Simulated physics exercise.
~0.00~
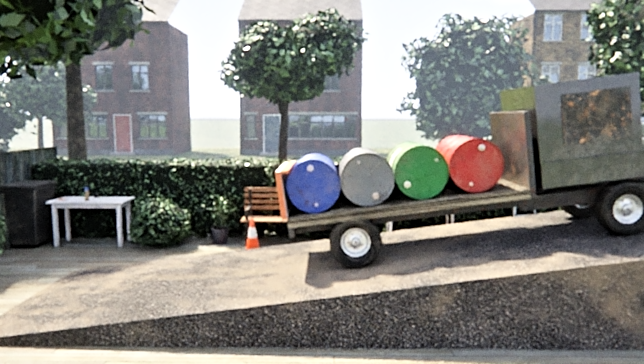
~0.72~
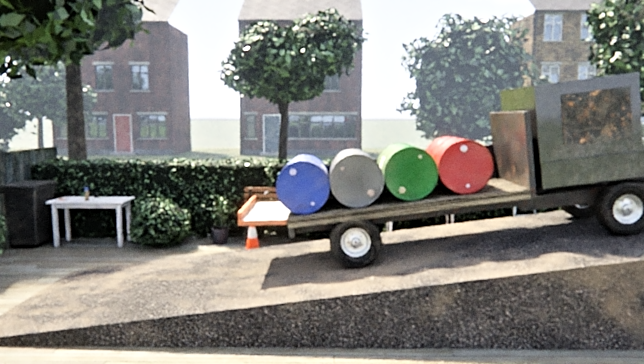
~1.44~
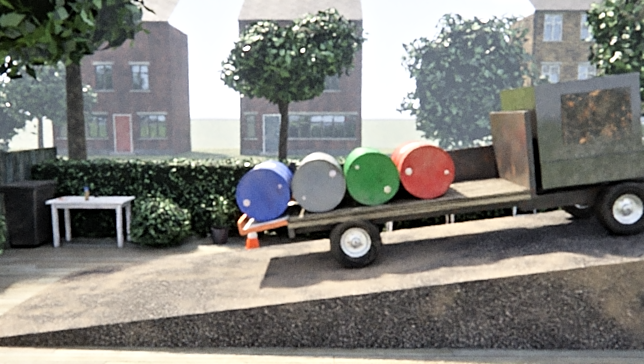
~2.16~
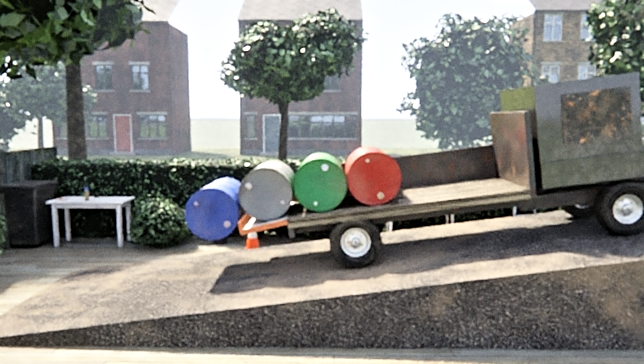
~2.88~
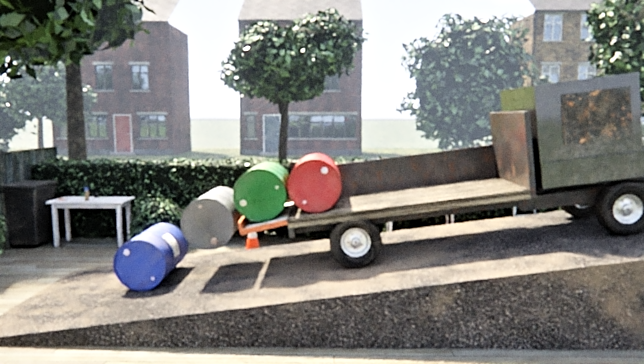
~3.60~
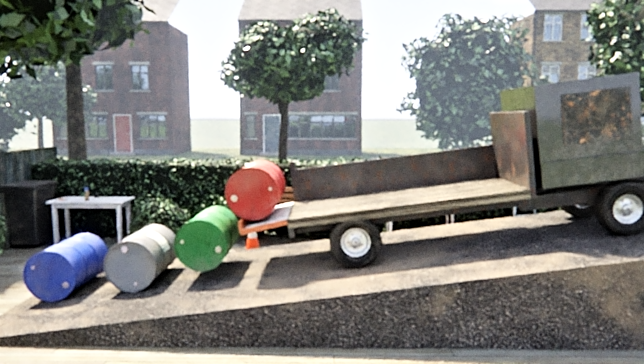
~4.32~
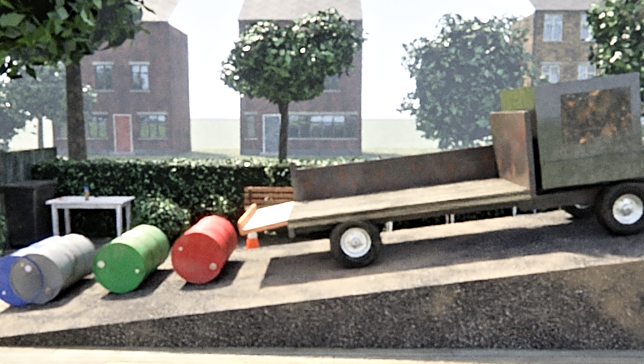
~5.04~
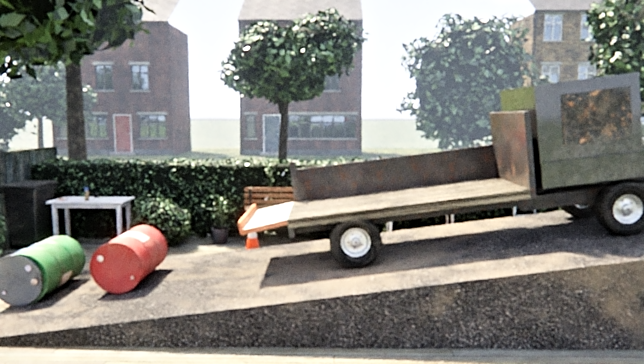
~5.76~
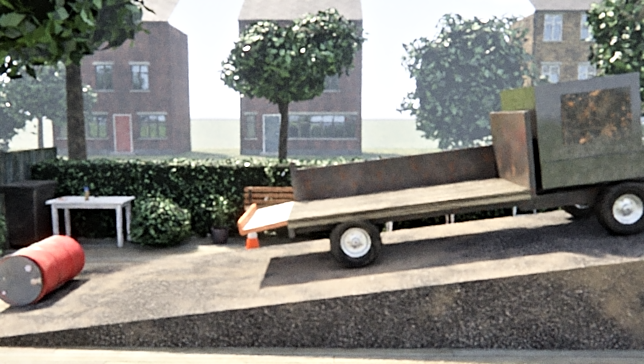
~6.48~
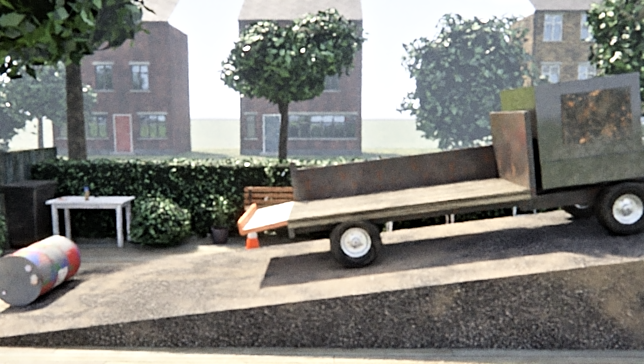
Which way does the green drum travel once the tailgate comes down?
It rolls to the left, going off the lowered tailgate and on down the sloping road.
On a sloping road before a hedge, trees and brick houses, a flatbed truck is seen side-on, its cab to the right and its tail to the left. Blue, grey, green and red drums lie in a row on the bed, with a white table and an orange cone beyond. The tailgate swings down and the drums roll left onto it. Blue drops off first, then grey, green and red, each rolling on down the road. The truck is left empty, and the drums end up overlapping in one patchy, many-coloured shape at the far left.
